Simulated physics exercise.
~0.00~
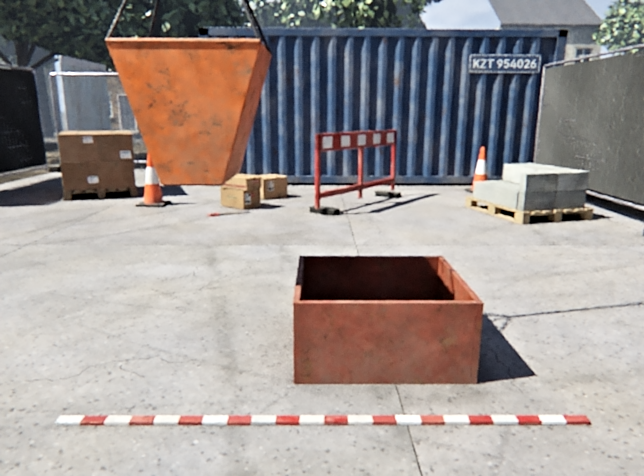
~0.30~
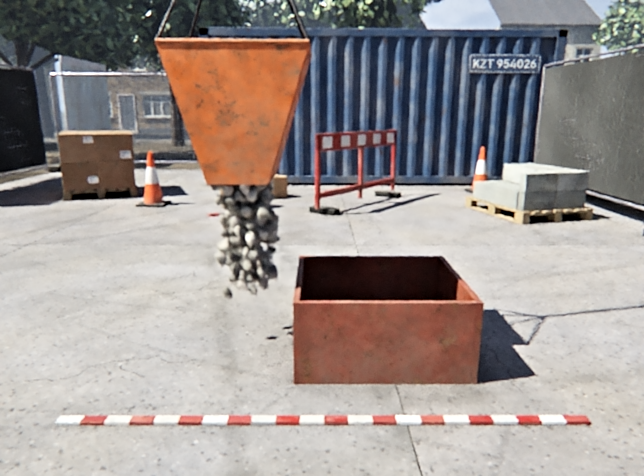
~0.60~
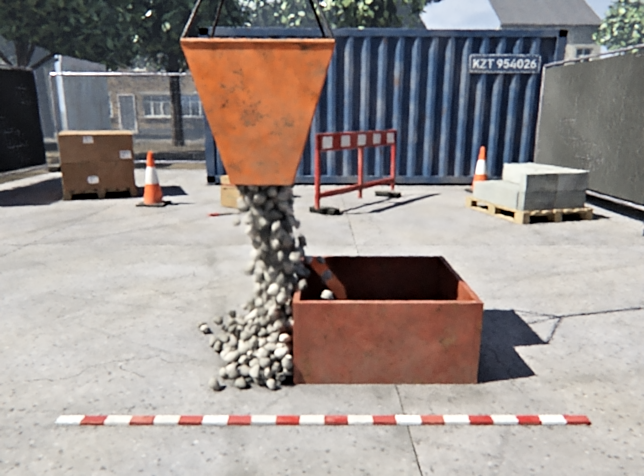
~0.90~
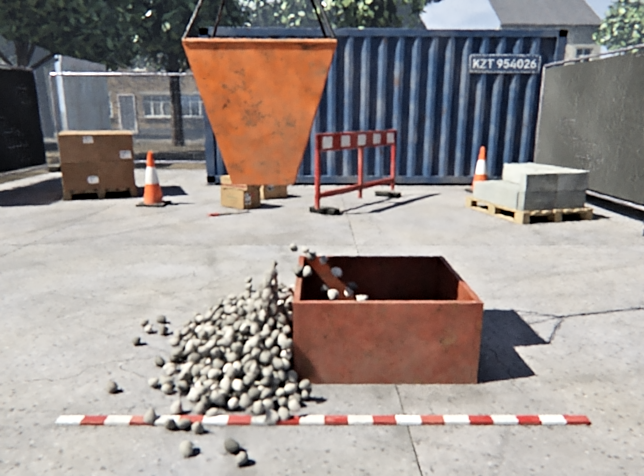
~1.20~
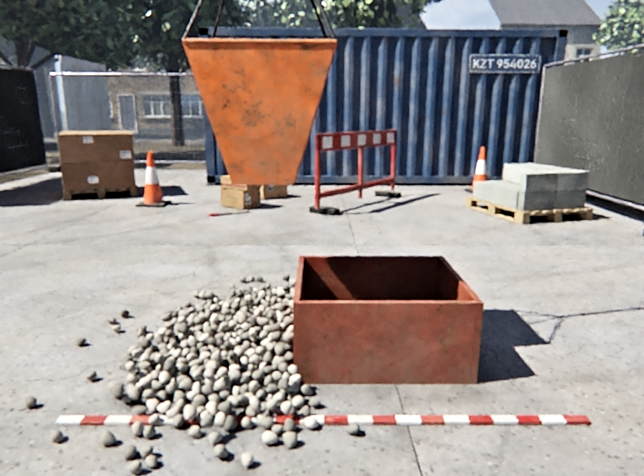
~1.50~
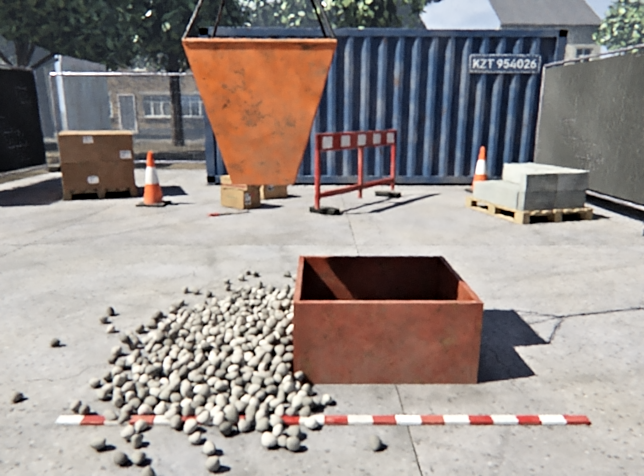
Orange crane skip moving right and dropping round stones, most missing the red bin and spreading in a heap to its left.
